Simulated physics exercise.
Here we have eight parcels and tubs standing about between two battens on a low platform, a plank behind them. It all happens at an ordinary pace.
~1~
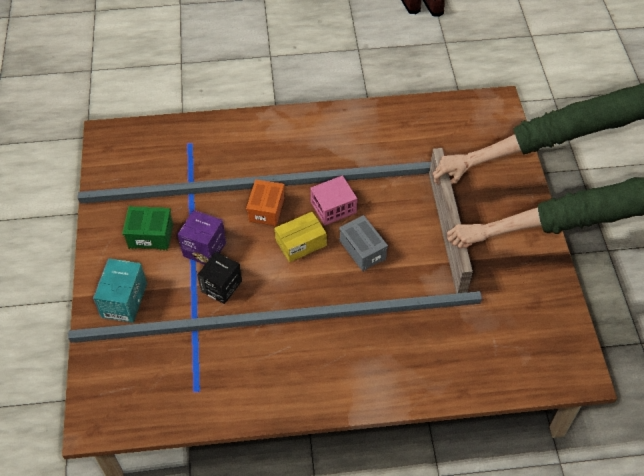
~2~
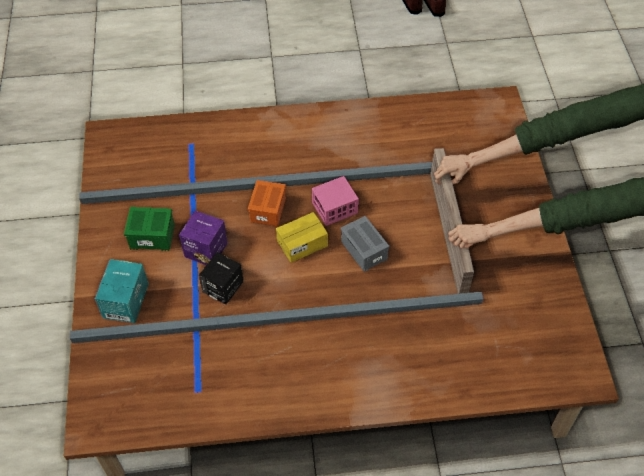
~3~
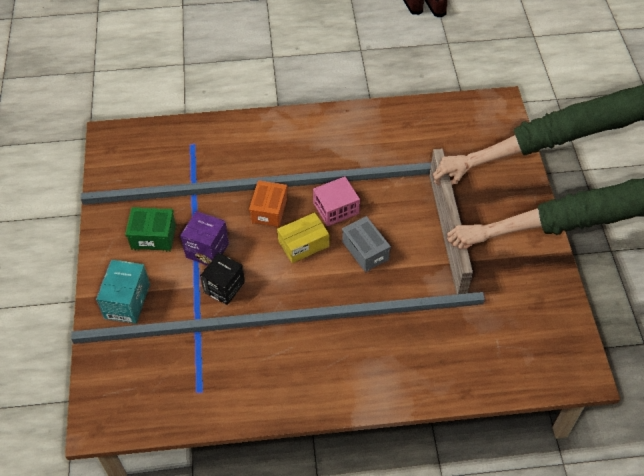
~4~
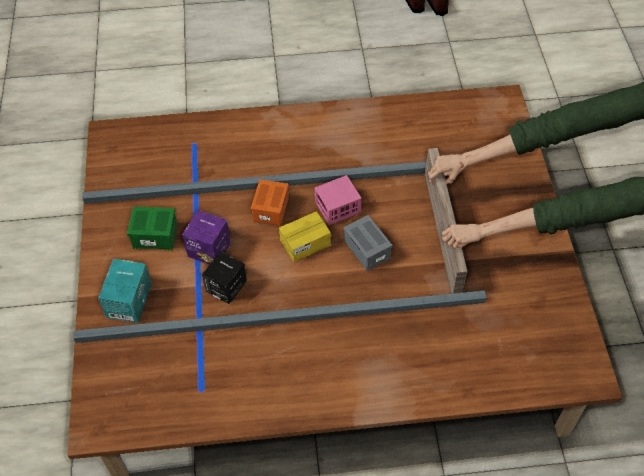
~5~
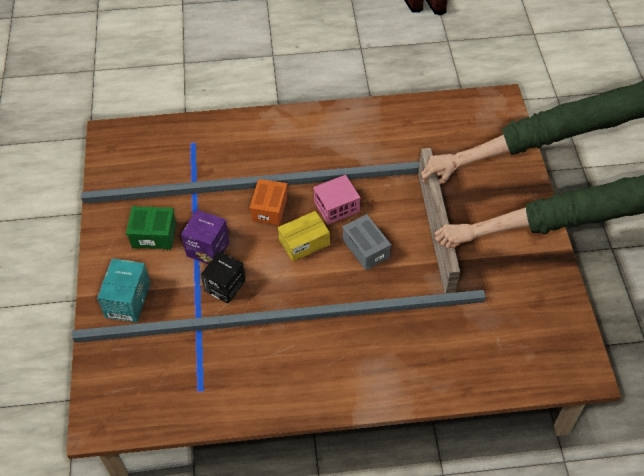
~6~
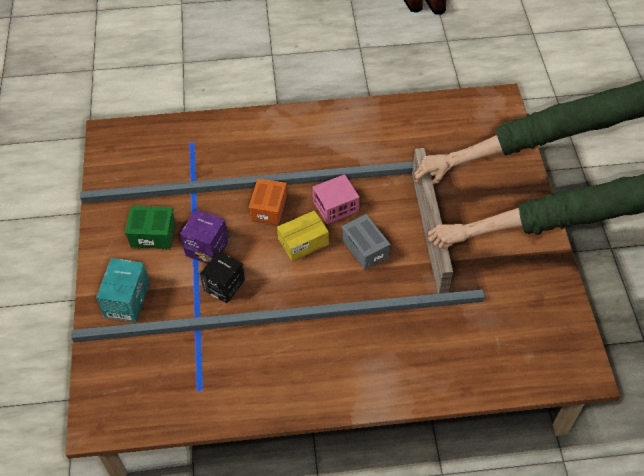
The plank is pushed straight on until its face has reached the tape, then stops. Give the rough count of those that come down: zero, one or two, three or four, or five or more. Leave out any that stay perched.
In the end the number that fall off is zero.
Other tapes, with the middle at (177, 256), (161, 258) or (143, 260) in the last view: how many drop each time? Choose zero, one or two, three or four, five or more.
Taking them in turn, zero; either one or two; one to two.
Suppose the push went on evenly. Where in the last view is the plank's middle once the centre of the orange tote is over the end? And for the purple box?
About (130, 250), and (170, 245) for the other.
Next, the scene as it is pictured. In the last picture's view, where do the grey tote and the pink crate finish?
First (180, 256), then (175, 210).
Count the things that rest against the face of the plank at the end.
In contact: 3.
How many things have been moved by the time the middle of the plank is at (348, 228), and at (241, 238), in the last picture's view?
By then 3, and 7.
Soon after, none off yet; turquoise box at rest near (124, 290); green tote at rest near (151, 228); purple box at rest near (205, 238).
Then, none off yet; turquoise box at rest near (124, 290); green tote moving near (149, 228); purple box moved about its own width near (184, 241).
At rest, the number that fall off is zero.
